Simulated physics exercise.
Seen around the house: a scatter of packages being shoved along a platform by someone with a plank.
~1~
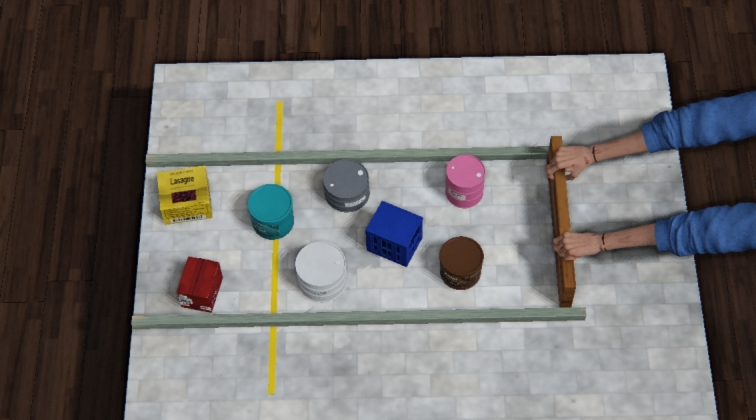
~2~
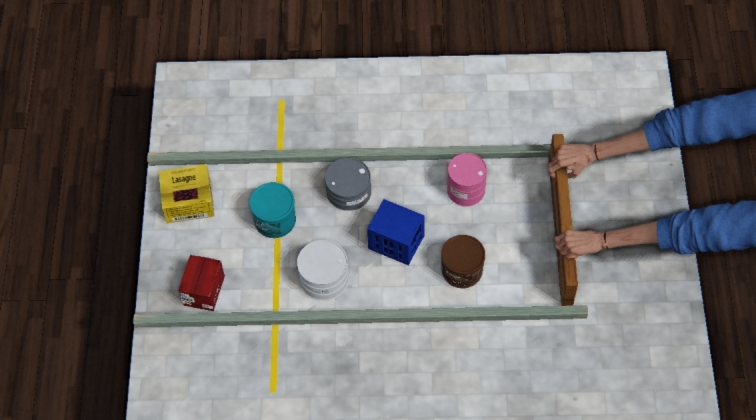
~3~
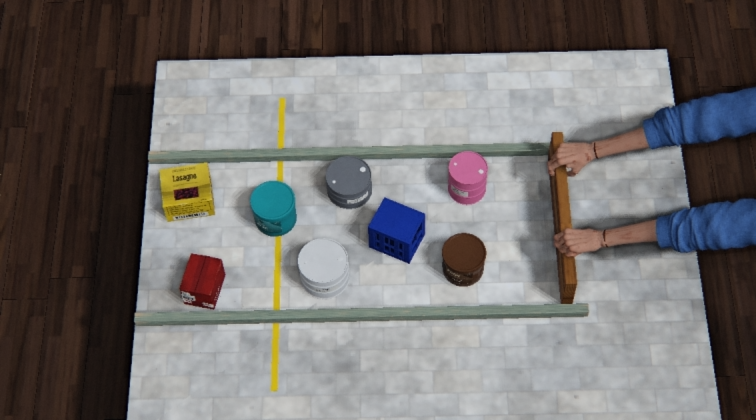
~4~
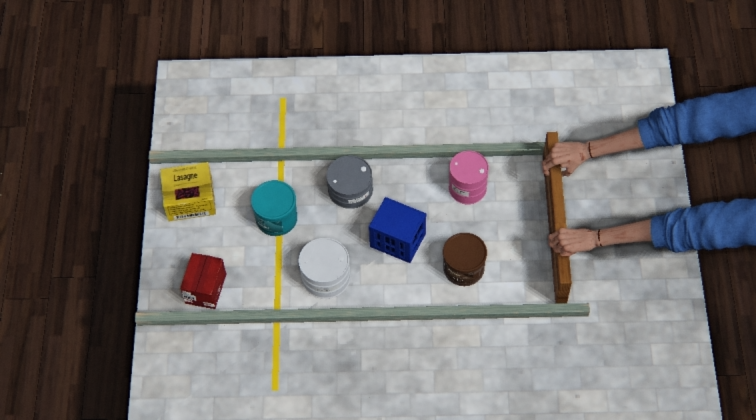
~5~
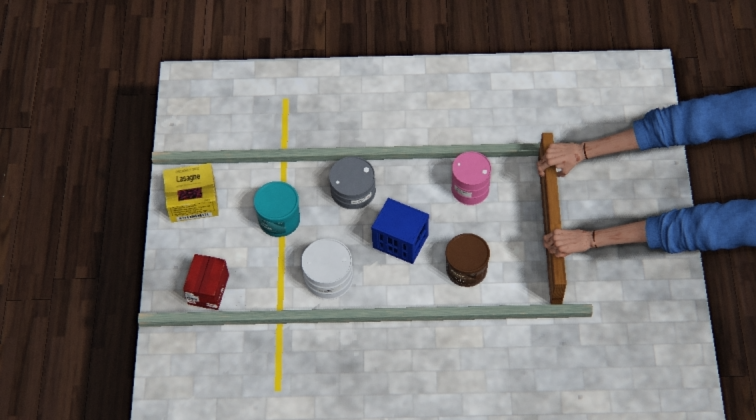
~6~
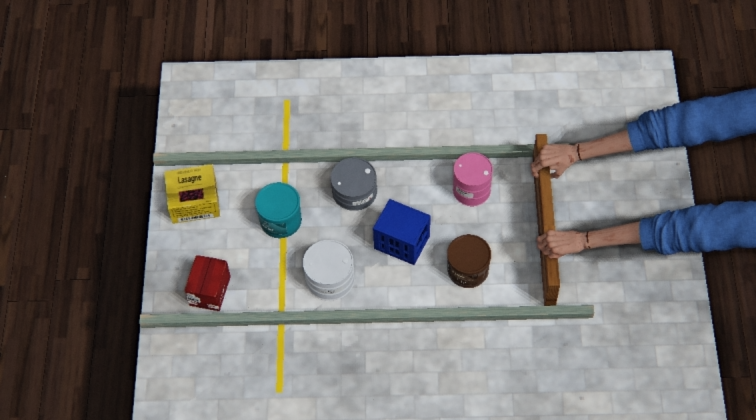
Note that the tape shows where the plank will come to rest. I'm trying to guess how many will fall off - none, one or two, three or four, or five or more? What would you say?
I'd say none.
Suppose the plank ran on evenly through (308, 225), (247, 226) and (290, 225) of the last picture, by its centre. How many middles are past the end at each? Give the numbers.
First 0, then 2, finally 0.
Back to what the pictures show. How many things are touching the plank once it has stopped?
Total: 3.
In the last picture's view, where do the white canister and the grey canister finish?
The first ends close to (213, 278), the second close to (224, 177).
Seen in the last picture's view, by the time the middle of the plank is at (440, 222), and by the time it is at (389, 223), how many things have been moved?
I count 3 first and 5 after.
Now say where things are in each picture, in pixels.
In the first frame, yellow box (185, 195); red parcel (200, 285); turquoise pail (272, 212); plank (561, 221); tape (276, 239).
In the second frame, red parcel (202, 283); pink canister (467, 180).
In the third frame, turquoise pail (274, 209); blue crate (397, 231).
In the fourth frame, yellow box (188, 192); plank (557, 217).
In the fifth frame, red parcel (206, 282); grey canister (353, 183).
In the sixth frame, yellow box (193, 194); red parcel (208, 283); turquoise pail (279, 211); plank (546, 219); tape (283, 237).
Soon after, none off yet; yellow box at rest near (193, 194); red parcel at rest near (208, 283); turquoise pail at rest near (279, 211).
After that, none off yet; yellow box at rest near (193, 194); red parcel at rest near (208, 283); turquoise pail displaced a little near (270, 215).
In the end, the number that fall off is zero.
